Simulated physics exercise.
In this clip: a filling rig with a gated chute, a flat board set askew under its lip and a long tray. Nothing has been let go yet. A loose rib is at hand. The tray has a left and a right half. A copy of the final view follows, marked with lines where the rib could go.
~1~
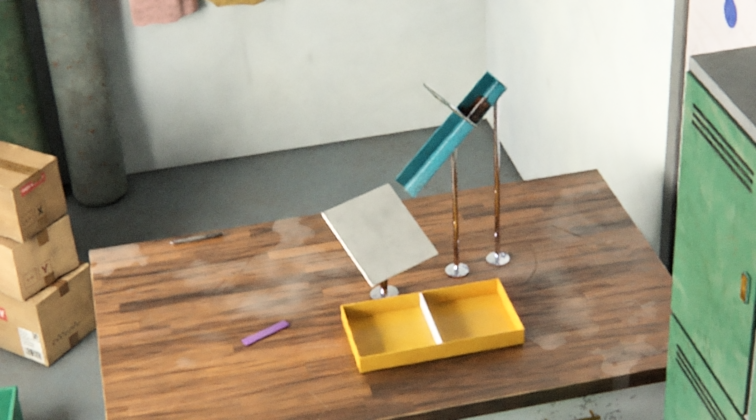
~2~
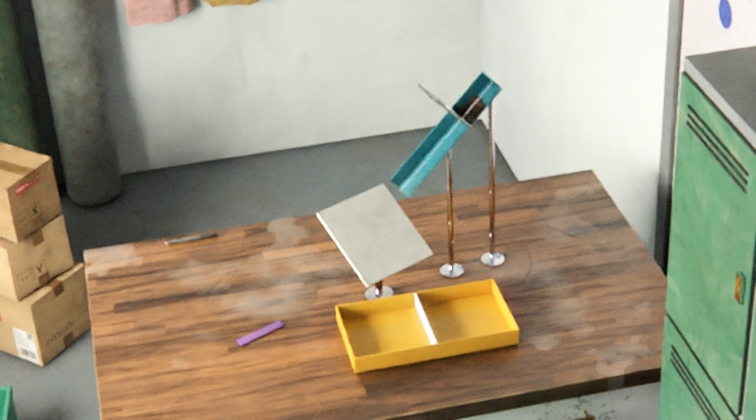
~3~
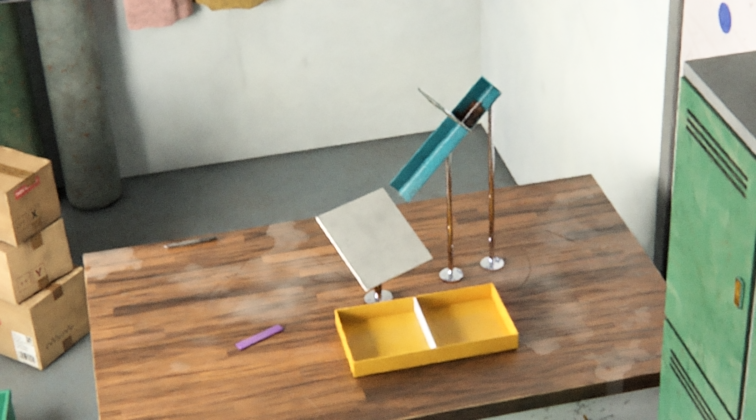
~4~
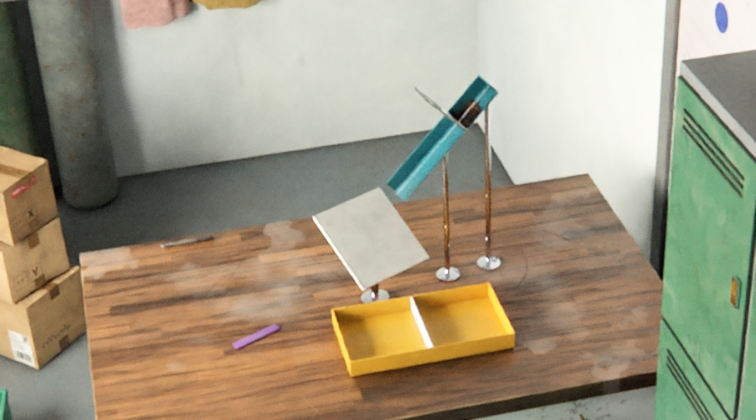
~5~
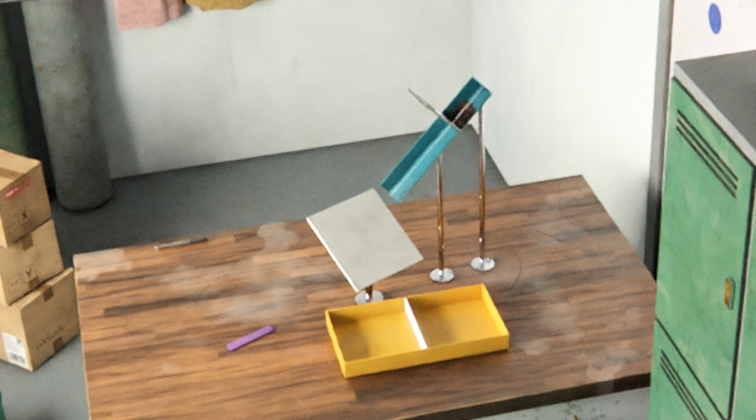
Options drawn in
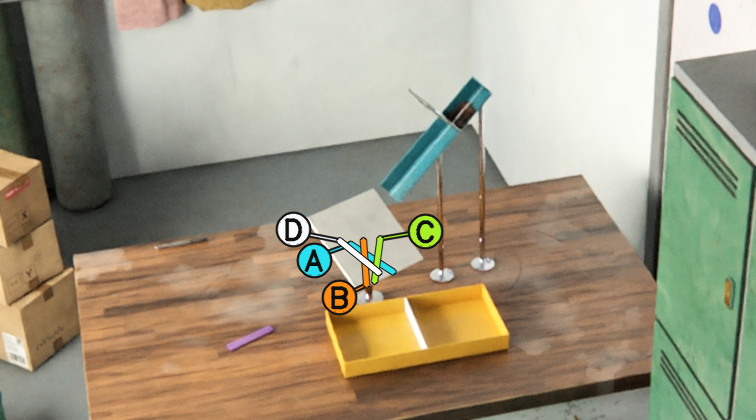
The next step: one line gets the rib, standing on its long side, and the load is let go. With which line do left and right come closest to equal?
D works best here.
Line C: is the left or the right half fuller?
Left.
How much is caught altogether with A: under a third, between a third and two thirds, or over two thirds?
Over two thirds.
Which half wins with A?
Right.
On the marked copy, line A from (350, 244) to (393, 271); line B from (363, 240) to (366, 284); line C from (380, 238) to (374, 281); line D from (339, 240) to (378, 272).
With A, of what is caught, a small part in the left half, nearly all in the right.
With B, of what is caught, nearly all in the left half, a small part in the right.
With C, of what is caught, nearly all in the left half, a stray few in the right.
With D, of what is caught, about half in the left half, about half in the right.
